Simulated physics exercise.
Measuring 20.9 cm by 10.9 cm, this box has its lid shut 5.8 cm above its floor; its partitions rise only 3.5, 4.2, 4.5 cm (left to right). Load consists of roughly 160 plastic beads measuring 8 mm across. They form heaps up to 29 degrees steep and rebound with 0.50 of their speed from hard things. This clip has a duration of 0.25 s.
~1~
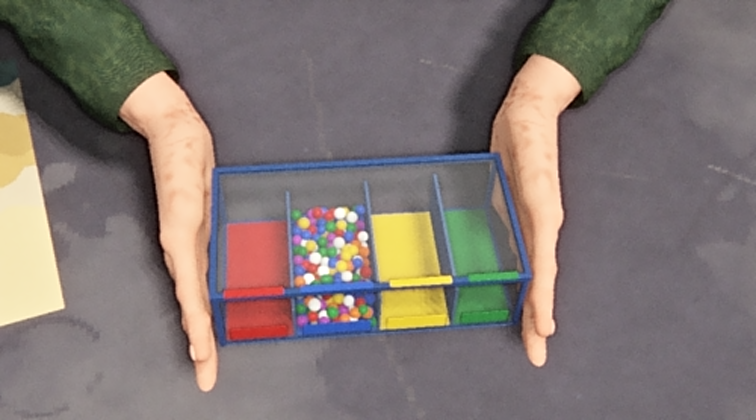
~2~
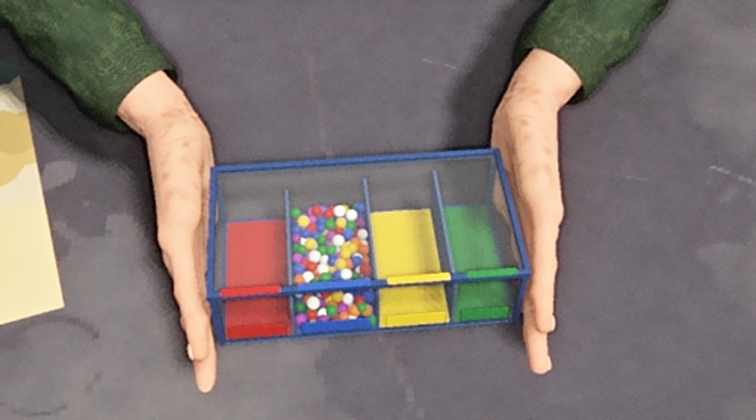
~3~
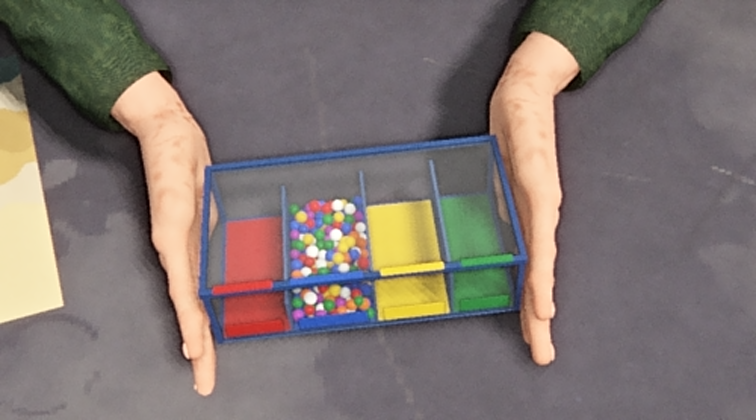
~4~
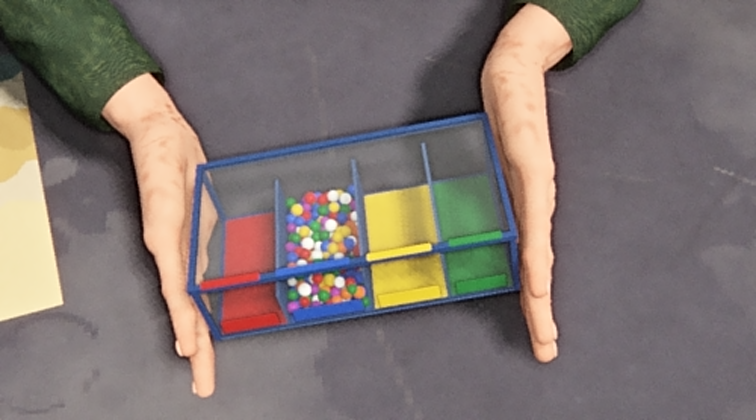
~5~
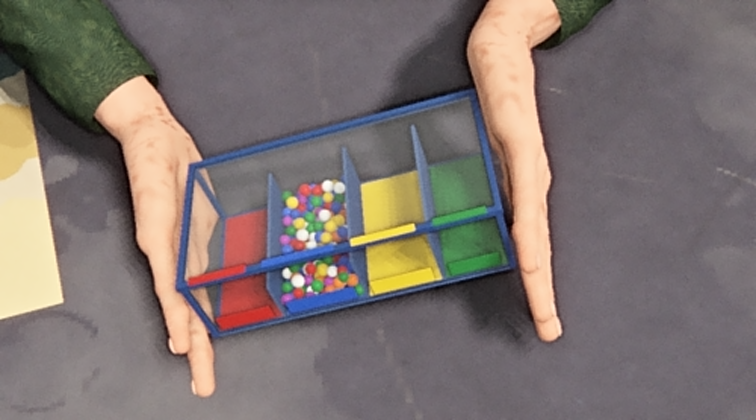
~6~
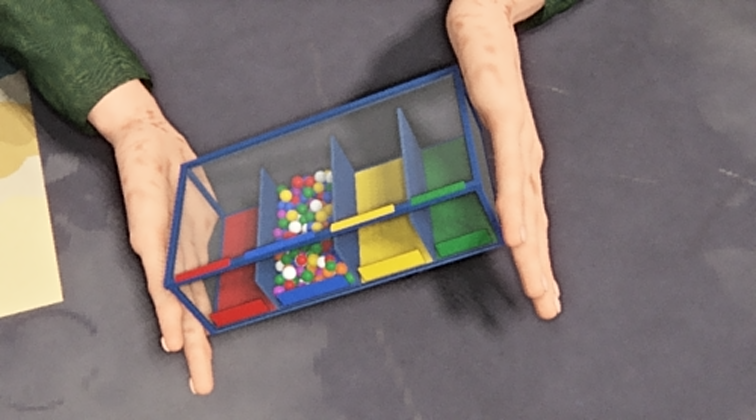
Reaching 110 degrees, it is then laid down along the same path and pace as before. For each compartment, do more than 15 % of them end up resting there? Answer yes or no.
Red: Yes, blue: No, green: No, yellow: No.
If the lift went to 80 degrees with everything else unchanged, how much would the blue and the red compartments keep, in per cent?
Then blue would end with 80 per cent and red with 20 per cent.
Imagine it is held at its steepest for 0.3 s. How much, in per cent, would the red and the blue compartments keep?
Result - red: 95 %, blue: 5 %.
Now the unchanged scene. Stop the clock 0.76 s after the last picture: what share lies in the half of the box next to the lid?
Around 80 %.
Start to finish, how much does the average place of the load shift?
Net shift: Approx. 6.0 cm.
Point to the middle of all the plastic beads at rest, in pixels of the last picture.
Close to pixel (253, 241).
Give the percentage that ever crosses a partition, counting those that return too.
90 per cent, give or take.
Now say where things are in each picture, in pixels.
The first picture shows box tilt 0 degrees, front corners at (216, 295) and (525, 275); blue 100 %.
The second picture shows box tilt 1 degrees, front corners at (213, 294) and (524, 271).
The third picture shows box tilt 5 degrees, front corners at (205, 292) and (520, 257), lowest corner left back.
The fourth picture shows box tilt 11 degrees, front corners at (194, 288) and (510, 233), lowest corner left back.
The fifth picture shows box tilt 18 degrees, front corners at (183, 285) and (496, 208), lowest corner left back.
The sixth picture shows box tilt 24 degrees, front corners at (171, 282) and (475, 183), lowest corner left back; blue 100 %.
Then, 0.76 s after the last picture, tilt 109 degrees; red 55 %, blue 45 %.
Then, 1.27 s after the last picture, tilt 47 degrees; red 90 %, blue 10 %.
Then, 1.84 s after the last picture, tilt 0 degrees; red 90 %, blue 10 %.
In the end, red 90 %, blue 10 %, green 0 %, yellow 0 %.
